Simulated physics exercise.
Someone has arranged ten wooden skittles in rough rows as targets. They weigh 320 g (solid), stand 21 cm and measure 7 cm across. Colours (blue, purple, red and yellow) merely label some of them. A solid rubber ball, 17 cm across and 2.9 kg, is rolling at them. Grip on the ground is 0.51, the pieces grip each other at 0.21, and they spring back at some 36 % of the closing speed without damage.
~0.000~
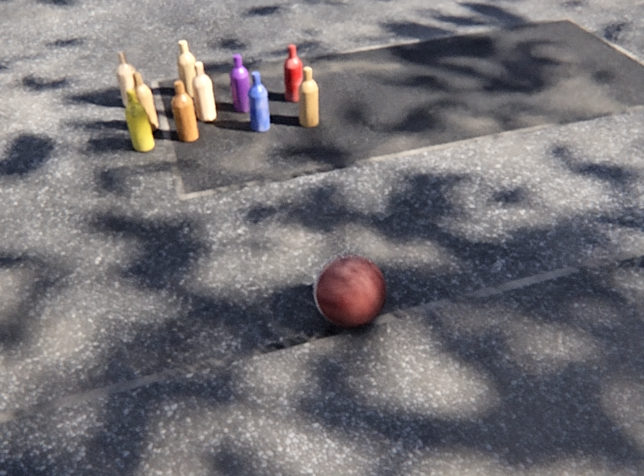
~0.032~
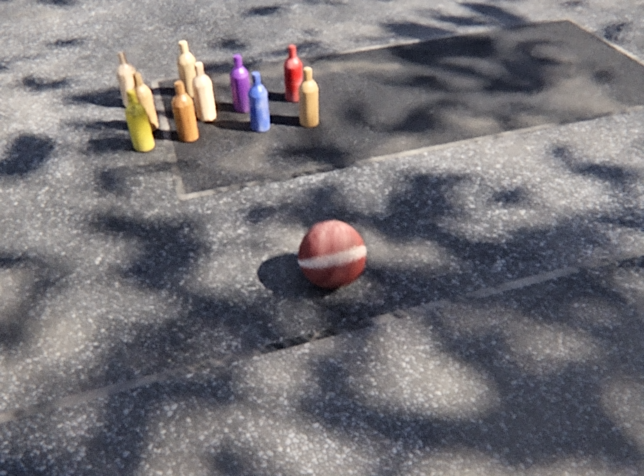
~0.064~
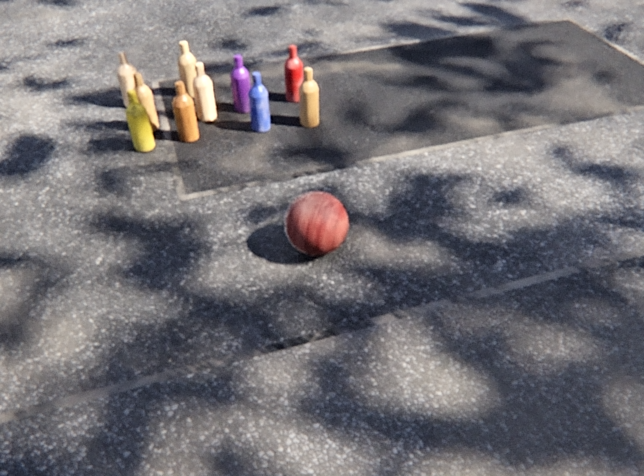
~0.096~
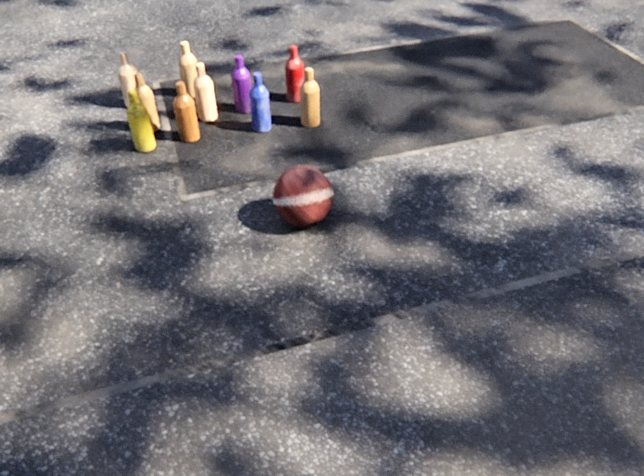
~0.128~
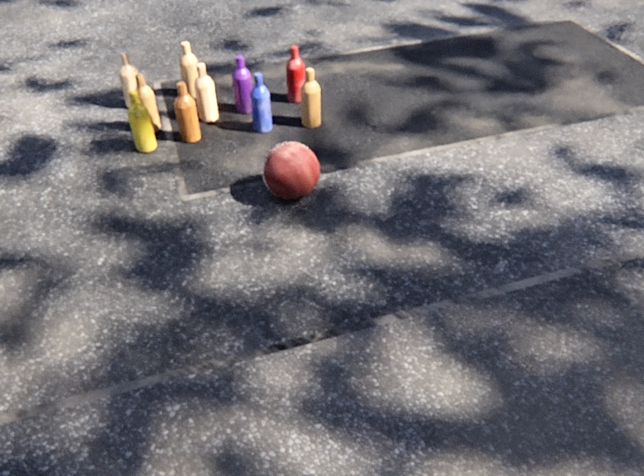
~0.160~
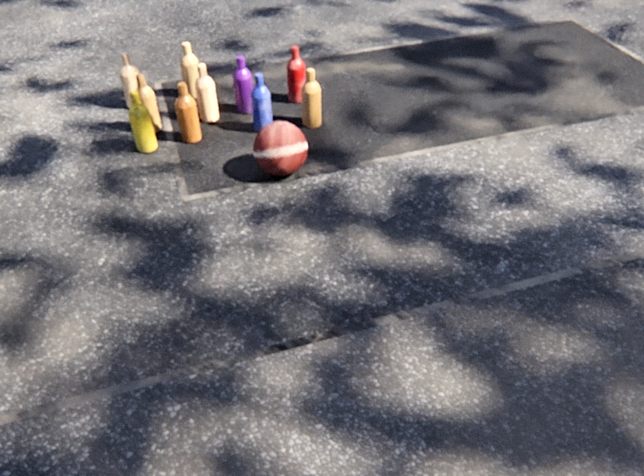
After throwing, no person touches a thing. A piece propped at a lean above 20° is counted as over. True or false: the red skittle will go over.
False.
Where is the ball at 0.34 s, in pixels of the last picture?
(235, 64) or so.
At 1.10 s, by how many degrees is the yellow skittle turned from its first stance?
Near 0 degrees from how it began.
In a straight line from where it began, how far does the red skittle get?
Roughly 0 centimetres.
Around 0.34 s, ball still moving; 2 of the 10 skittles over; red skittle unmoved; blue skittle tipped 44°.
Around 0.62 s, ball still moving; 3 of the 10 skittles over; red skittle unmoved; blue skittle lying flat.
Finally (1.3 s), ball rolling away; 3 of the 10 skittles over; red skittle unmoved; blue skittle lying flat; purple skittle lying flat. Seen by the last camera, middles, red skittle near (296, 74).
